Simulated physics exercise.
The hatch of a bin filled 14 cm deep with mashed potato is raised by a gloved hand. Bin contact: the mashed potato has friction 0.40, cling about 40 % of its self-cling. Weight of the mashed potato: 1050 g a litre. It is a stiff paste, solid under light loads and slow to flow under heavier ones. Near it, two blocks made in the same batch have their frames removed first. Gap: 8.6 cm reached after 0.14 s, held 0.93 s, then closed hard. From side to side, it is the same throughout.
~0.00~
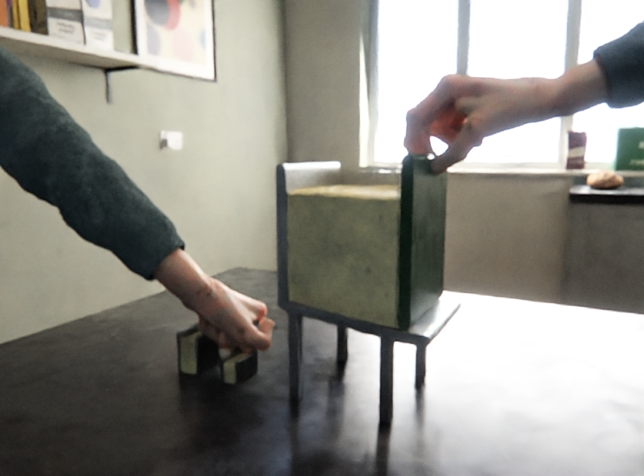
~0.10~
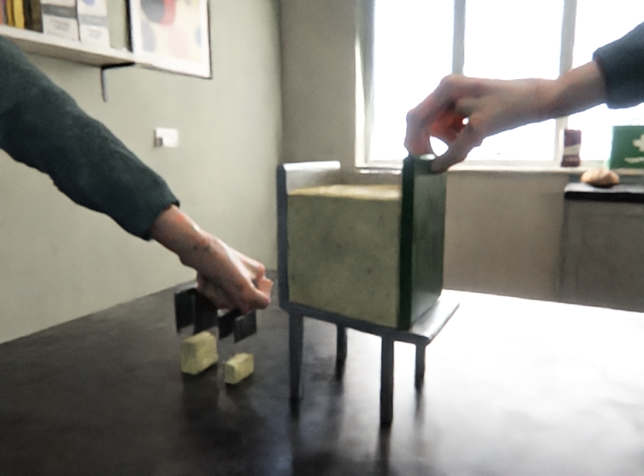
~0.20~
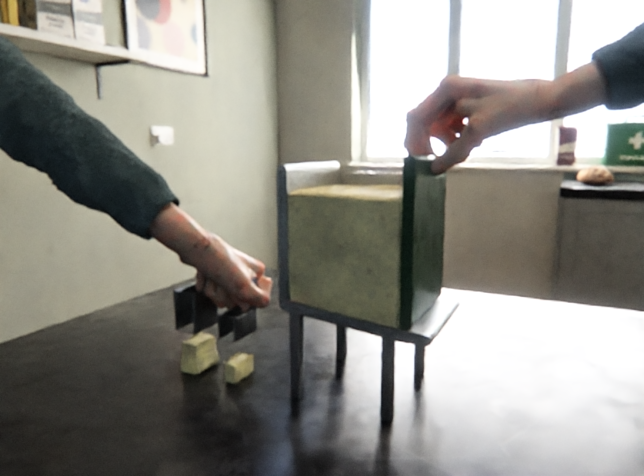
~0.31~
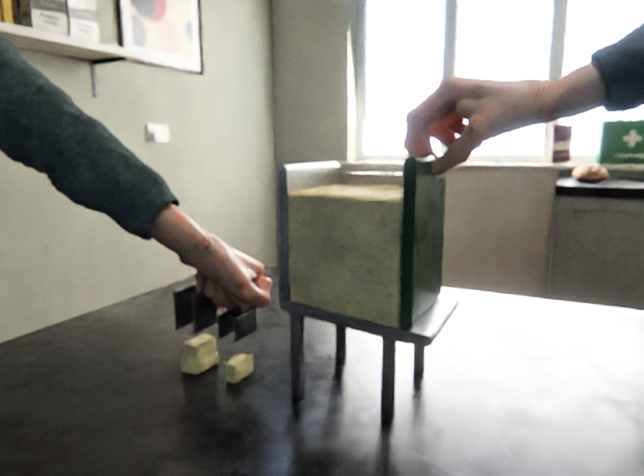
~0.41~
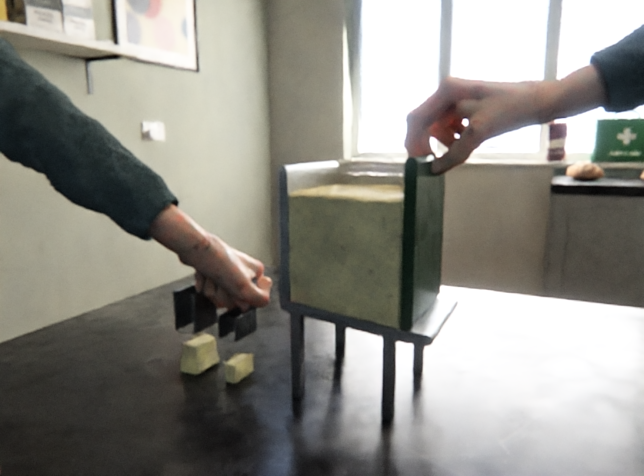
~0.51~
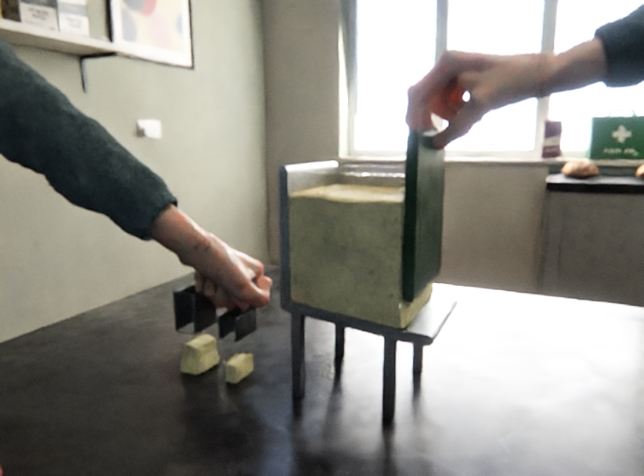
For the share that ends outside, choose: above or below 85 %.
Expect below.
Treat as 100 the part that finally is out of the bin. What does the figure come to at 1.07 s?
The figure is some 90 %.
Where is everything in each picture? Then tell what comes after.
Top of the hatch at (407, 160), not yet moved; top of the mashed potato at (287, 192); blocks stand 4.7 cm, 2.6 cm (left to right), in the first frame.
Top of the hatch at (408, 161), not yet moved; top of the mashed potato at (288, 193); blocks stand 4.4 cm, 2.6 cm (left to right), in the second frame.
Top of the hatch at (408, 162), not yet moved; top of the mashed potato at (288, 193); blocks stand 4.3 cm, 2.6 cm (left to right), in the third frame.
Top of the hatch at (409, 163), not yet moved; top of the mashed potato at (289, 194); blocks stand 4.2 cm, 2.6 cm (left to right), in the fourth frame.
Top of the hatch at (410, 164), not yet moved; top of the mashed potato at (289, 194); blocks stand 4.2 cm, 2.6 cm (left to right), in the fifth frame.
Top of the hatch at (412, 135), moved 2.9 cm; top of the mashed potato at (290, 195); blocks stand 4.1 cm, 2.6 cm (left to right), in the sixth frame.
After 0.77 s, the hatch is 8.6 cm open and 35 % is out.
After 1.07 s, the hatch is 8.6 cm open and 69 % is out.
After 1.37 s, the hatch is 8.6 cm open and 74 % is out.
After 1.67 s, the hatch is 2.3 cm open and 74 % is out.
After 1.90 s, at the end, the hatch is shut and 75 % is out.
